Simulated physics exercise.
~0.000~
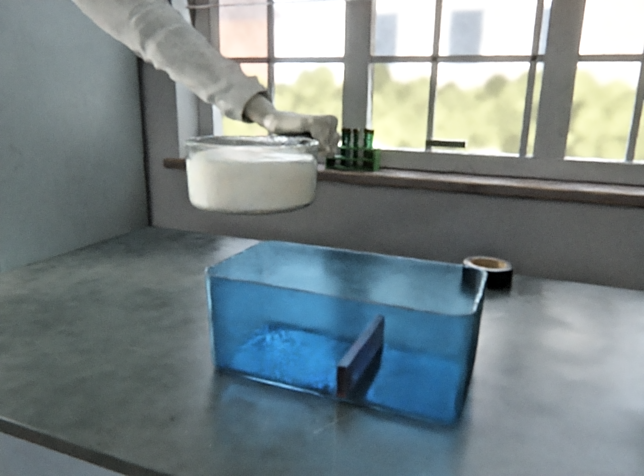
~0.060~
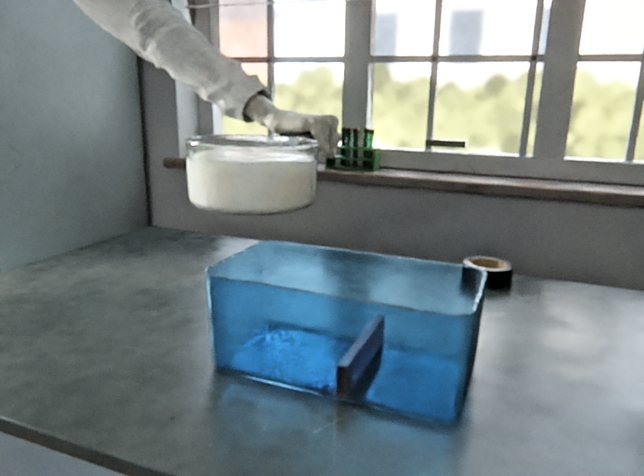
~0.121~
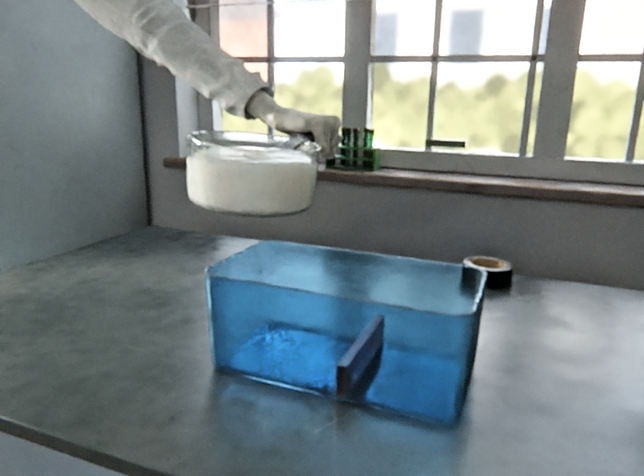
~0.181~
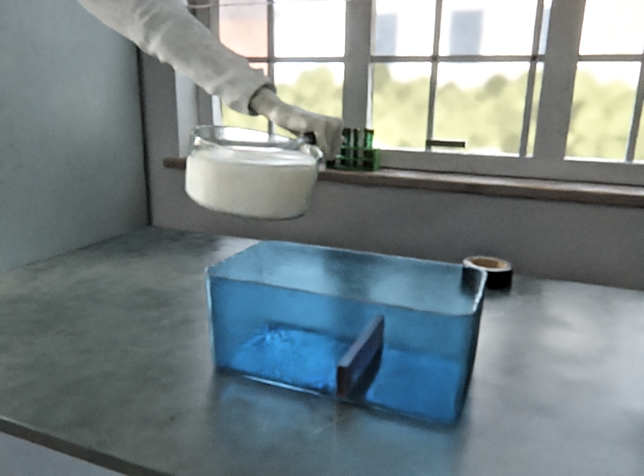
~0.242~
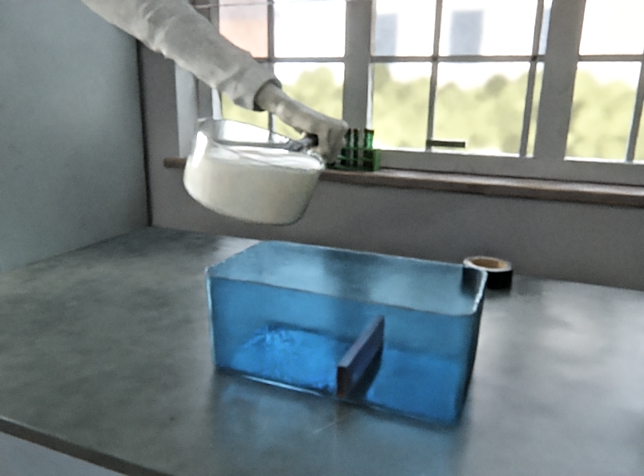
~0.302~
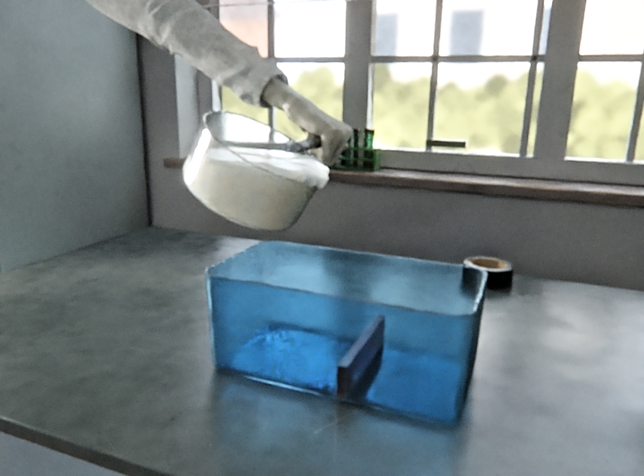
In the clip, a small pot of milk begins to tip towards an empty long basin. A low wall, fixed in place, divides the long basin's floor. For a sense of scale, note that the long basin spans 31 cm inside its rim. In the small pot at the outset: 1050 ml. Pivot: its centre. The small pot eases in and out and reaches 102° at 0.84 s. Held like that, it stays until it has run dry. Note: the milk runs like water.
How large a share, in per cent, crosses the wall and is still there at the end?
A share of about 32 per cent.
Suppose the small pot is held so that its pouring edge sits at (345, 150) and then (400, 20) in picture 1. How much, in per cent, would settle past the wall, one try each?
55 in a hundred, followed by 55 in a hundred.
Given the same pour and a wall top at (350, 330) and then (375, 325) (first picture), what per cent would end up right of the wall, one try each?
The first gives near 45 per cent and the second near 10 per cent.
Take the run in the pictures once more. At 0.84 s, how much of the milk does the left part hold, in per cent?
Roughly 58 in a hundred.
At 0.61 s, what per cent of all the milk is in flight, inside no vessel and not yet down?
Share: Roughly 30 per cent.
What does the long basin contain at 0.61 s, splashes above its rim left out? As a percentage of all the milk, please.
38 %, roughly.
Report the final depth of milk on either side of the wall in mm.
Left roughly 26 mm; right roughly 18 mm.
After 0.61 s the tilt is 85° and 32 per cent is still to pour, 20 is left of the wall and 17 right of it.
After 0.84 s the tilt is 102° and 7 per cent is still to pour, 58 is left of the wall and 31 right of it.
After 1.08 s the tilt is 102° and 1 per cent is still to pour, 65 is left of the wall and 32 right of it.
After 1.34 s the tilt is 102° and 0 per cent is still to pour, 66 is left of the wall and 32 right of it.
In the end 66 per cent lies left of the wall, 32 right of it and 2 outside.
